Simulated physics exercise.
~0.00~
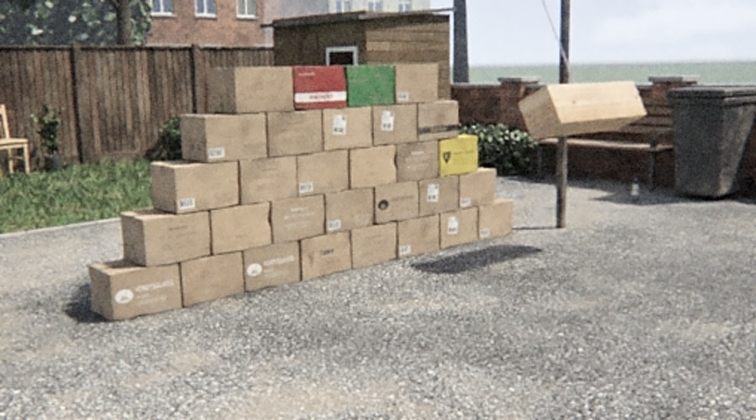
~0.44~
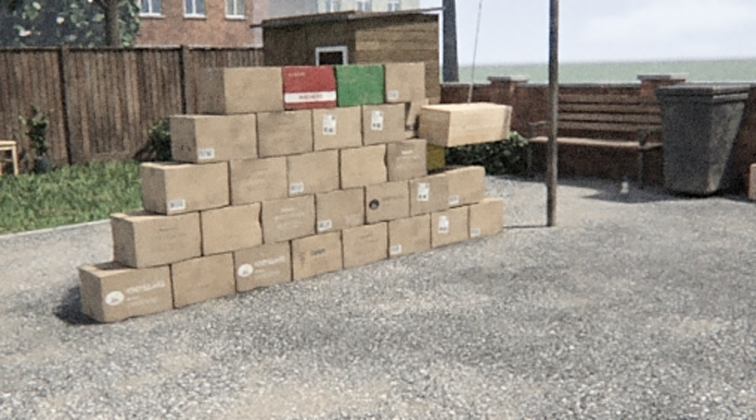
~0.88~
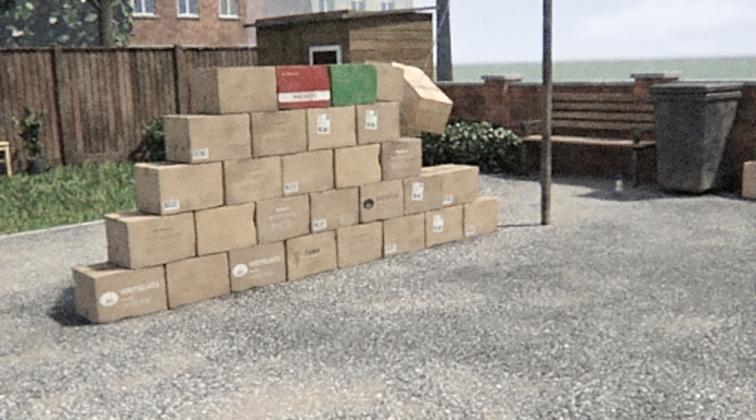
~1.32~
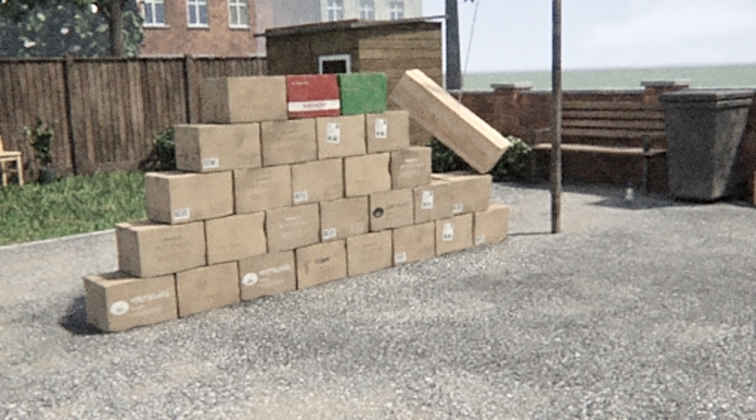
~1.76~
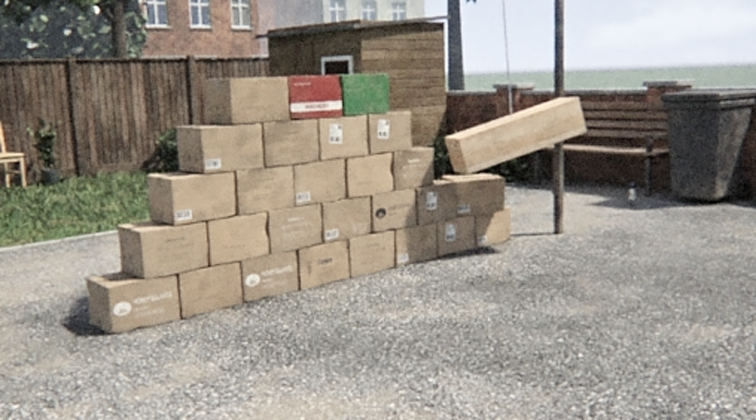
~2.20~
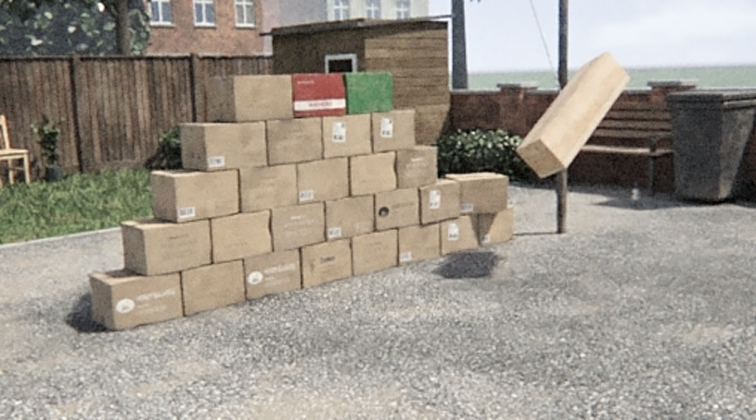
A swinging timber strikes the carton wall's right end, then swings away, leaving most cartons stacked.
